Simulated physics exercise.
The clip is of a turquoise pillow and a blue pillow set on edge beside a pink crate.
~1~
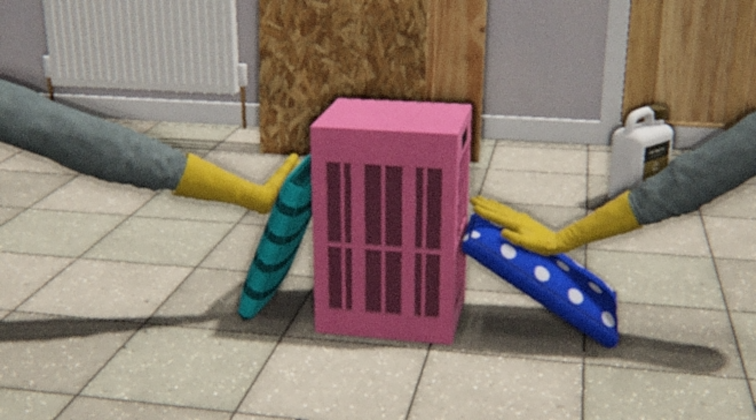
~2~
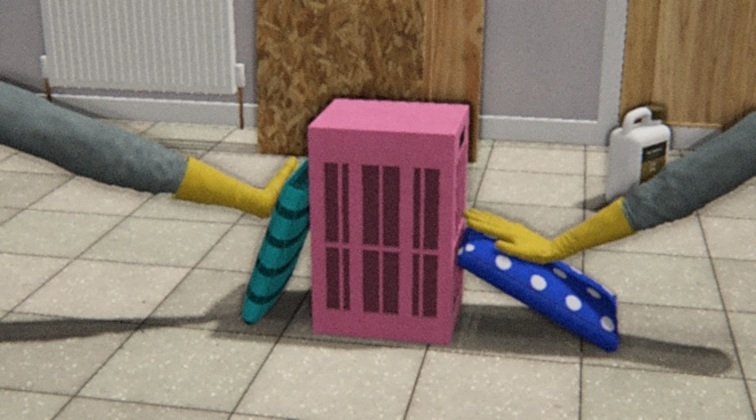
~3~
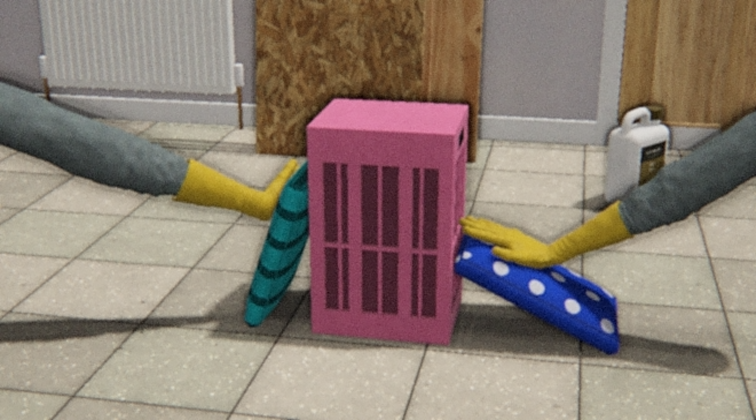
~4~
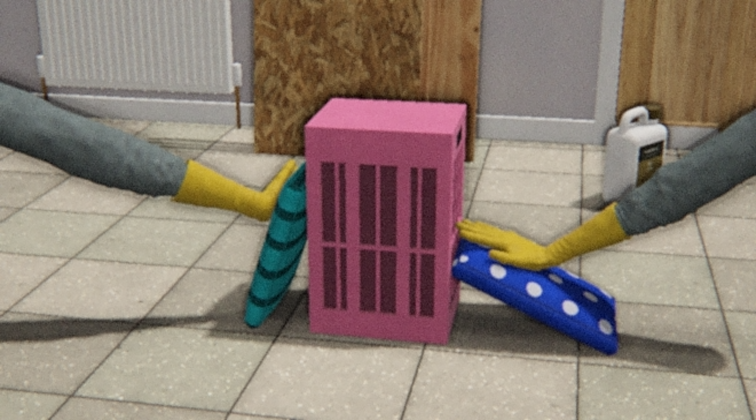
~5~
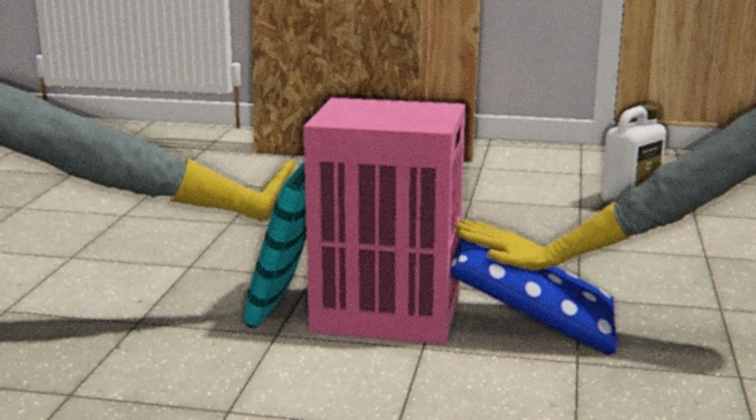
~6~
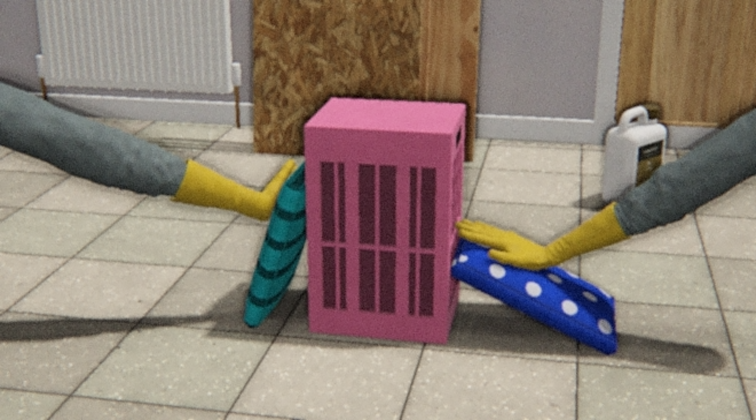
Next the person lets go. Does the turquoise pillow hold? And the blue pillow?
As it turns out, the turquoise pillow holds its lean, the blue pillow slides down flat.
Then, 0.28 s after the last picture, turquoise pillow leaning near (289, 237); blue pillow flat on the floor near (541, 310).
Then, 0.56 s after the last picture, turquoise pillow leaning near (289, 237); blue pillow flat on the floor near (540, 313).
At rest, turquoise pillow leaning near (289, 237); blue pillow flat on the floor near (540, 313). The turquoise pillow remains propped up and the blue pillow slips and lies down.
